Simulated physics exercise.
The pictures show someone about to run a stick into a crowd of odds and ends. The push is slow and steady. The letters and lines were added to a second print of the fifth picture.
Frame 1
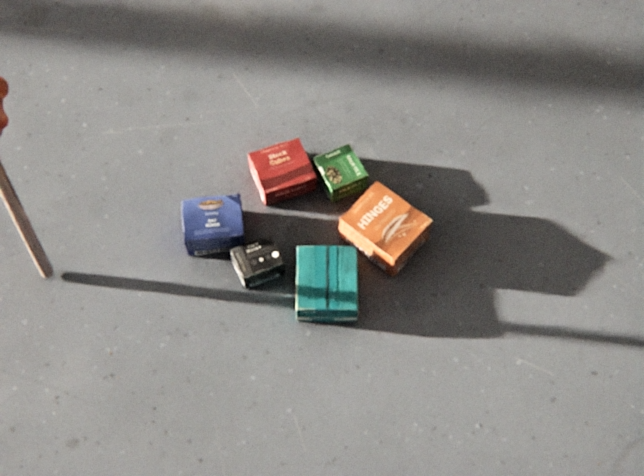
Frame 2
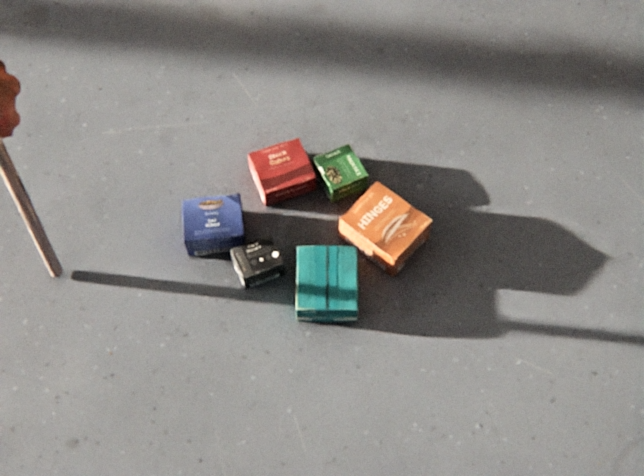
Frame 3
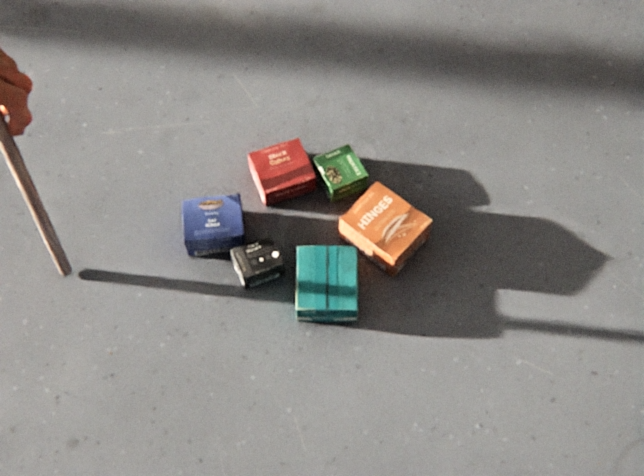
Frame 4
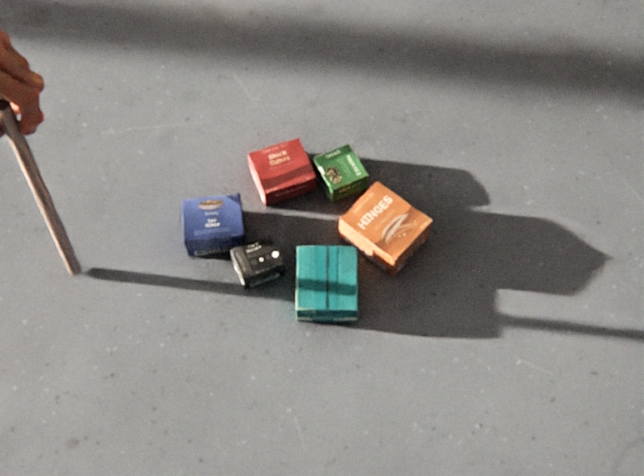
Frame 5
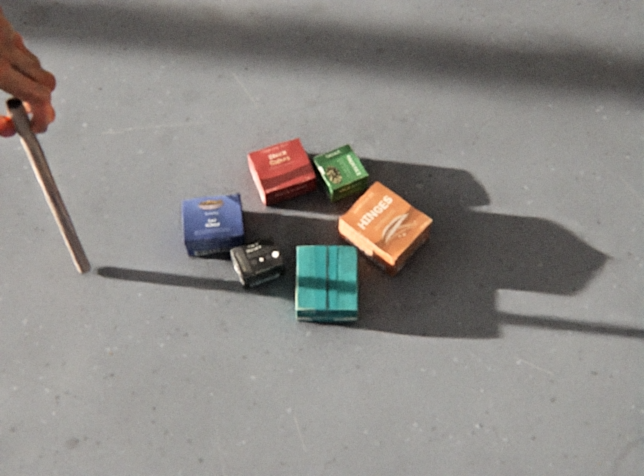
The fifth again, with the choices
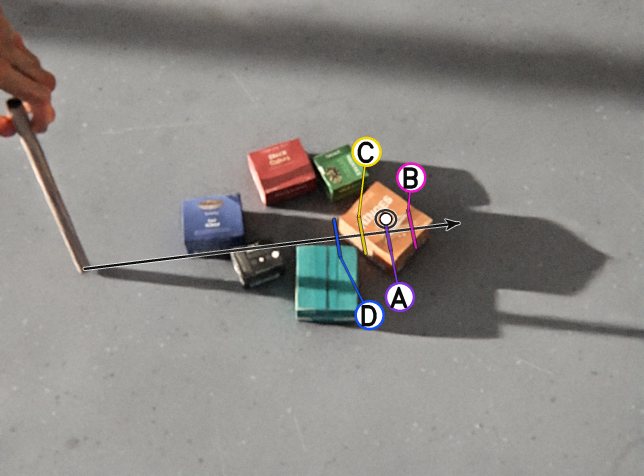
On a grey speckled surface, a hand at the left edge holds a thin stick and moves its tip slowly a short way right, while six small boxes, blue, red, green, orange, black and turquoise, stay still.
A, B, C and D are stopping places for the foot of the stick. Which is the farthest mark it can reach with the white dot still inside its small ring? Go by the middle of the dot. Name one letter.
At D, and not beyond.
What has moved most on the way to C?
The blue packet.
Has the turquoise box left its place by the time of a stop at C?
By then, no.
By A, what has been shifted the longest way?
The blue packet has gone farthest.
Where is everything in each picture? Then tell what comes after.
In the first picture, black box (258, 262); orange box (385, 228); turquoise box (327, 284).
In the second picture, turquoise box (327, 284); red box (283, 172).
In the third picture, green packet (340, 173); blue packet (213, 225).
In the fourth picture, black box (258, 262); orange box (385, 228).
In the fifth picture, turquoise box (327, 284); red box (283, 172); green packet (340, 173).
On the marked copy, A at (387, 232); B at (413, 229); C at (362, 235); D at (337, 238); the arrow from (84, 269) to (459, 223); the white dot at (386, 219).
Taking D. A third of the way, foot of the stick (177, 258).
Two thirds of the way, foot of the stick (267, 248); blue packet (262, 207); red box (292, 155).
When it is over, foot of the stick (337, 239); blue packet (268, 207); red box (292, 155); the dot is still in its ring.
As for the rest, A shifts the dotted thing to (425, 218); B shifts the dotted thing to (450, 215); C shifts the dotted thing to (400, 222).
